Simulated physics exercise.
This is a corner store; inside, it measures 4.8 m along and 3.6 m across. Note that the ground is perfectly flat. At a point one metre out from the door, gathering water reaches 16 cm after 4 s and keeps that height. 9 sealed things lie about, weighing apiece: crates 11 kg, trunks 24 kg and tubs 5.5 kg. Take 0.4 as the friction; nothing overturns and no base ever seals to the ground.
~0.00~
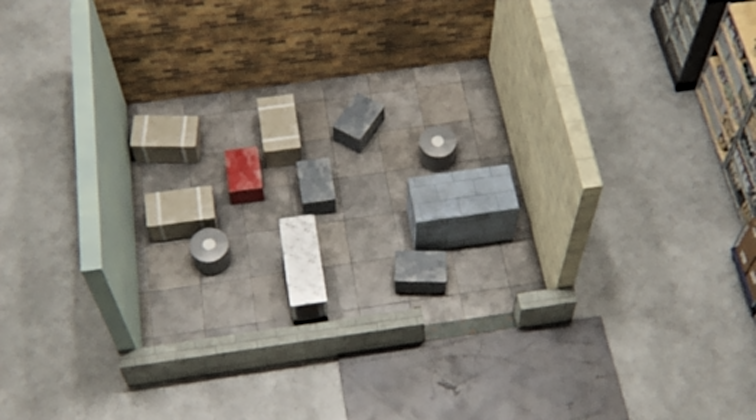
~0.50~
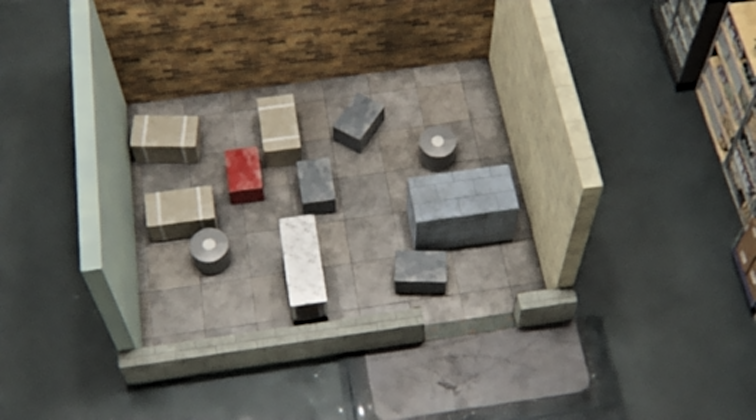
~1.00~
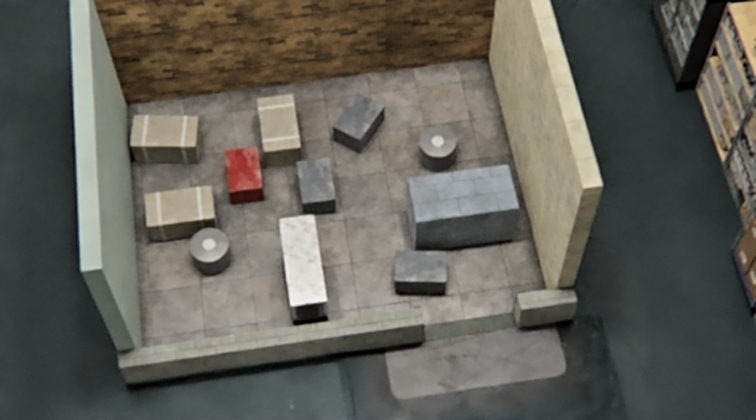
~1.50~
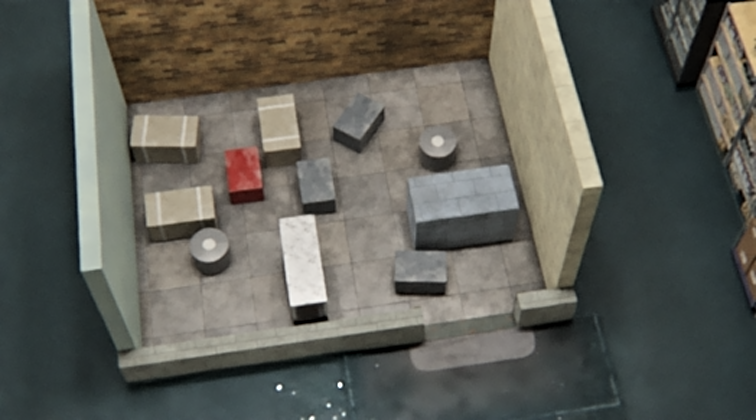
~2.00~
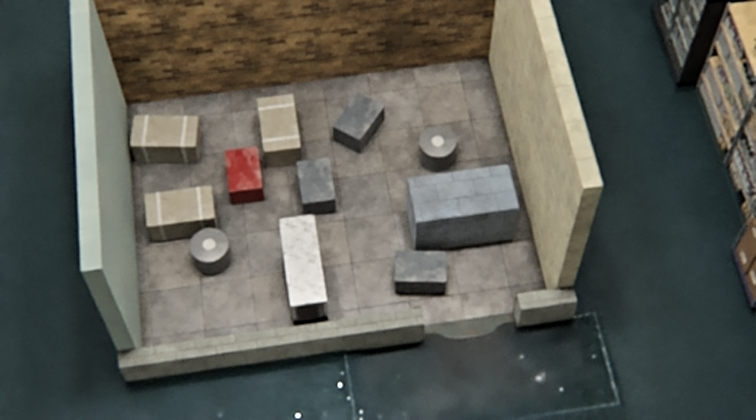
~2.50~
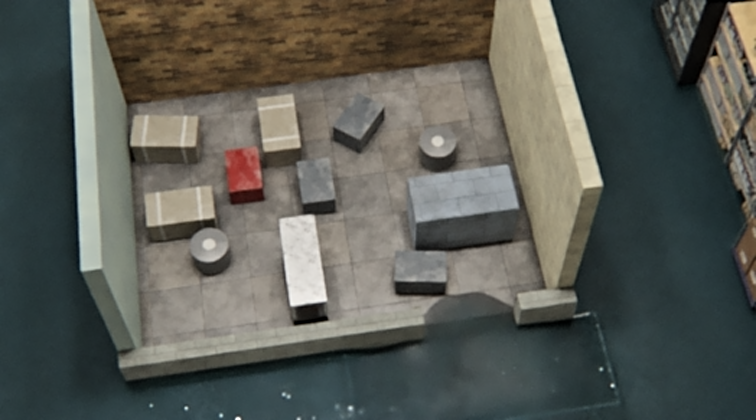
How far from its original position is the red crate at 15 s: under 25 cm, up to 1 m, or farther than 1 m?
Up to 1 m.
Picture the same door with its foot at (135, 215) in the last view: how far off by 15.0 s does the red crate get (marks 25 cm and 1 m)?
The red crate covers a long distance.
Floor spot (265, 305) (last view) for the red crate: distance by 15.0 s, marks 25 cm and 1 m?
So it hardly goes anywhere.
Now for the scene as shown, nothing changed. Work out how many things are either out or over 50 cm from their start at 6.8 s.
The answer is 1.
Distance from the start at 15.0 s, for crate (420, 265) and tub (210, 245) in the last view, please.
Respectively 140 and 50 centimetres.
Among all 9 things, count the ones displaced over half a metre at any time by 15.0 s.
It adds up to 7.
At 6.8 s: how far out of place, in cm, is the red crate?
About 0 cm by then.
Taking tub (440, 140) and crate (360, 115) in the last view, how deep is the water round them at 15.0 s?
I'd put it at 7 cm and 6 cm respectively.
After 3.5 s the red crate is near (243, 169), 0.0 m from its start, aground; 0 afloat.
After 6.8 s the red crate is near (243, 169), 0.0 m from its start, aground; 0 afloat.
After 11.0 s the red crate is near (227, 143), 0.4 m from its start, aground; 2 afloat.
After 15.0 s the red crate is near (208, 129), 0.7 m from its start, afloat; 8 afloat.
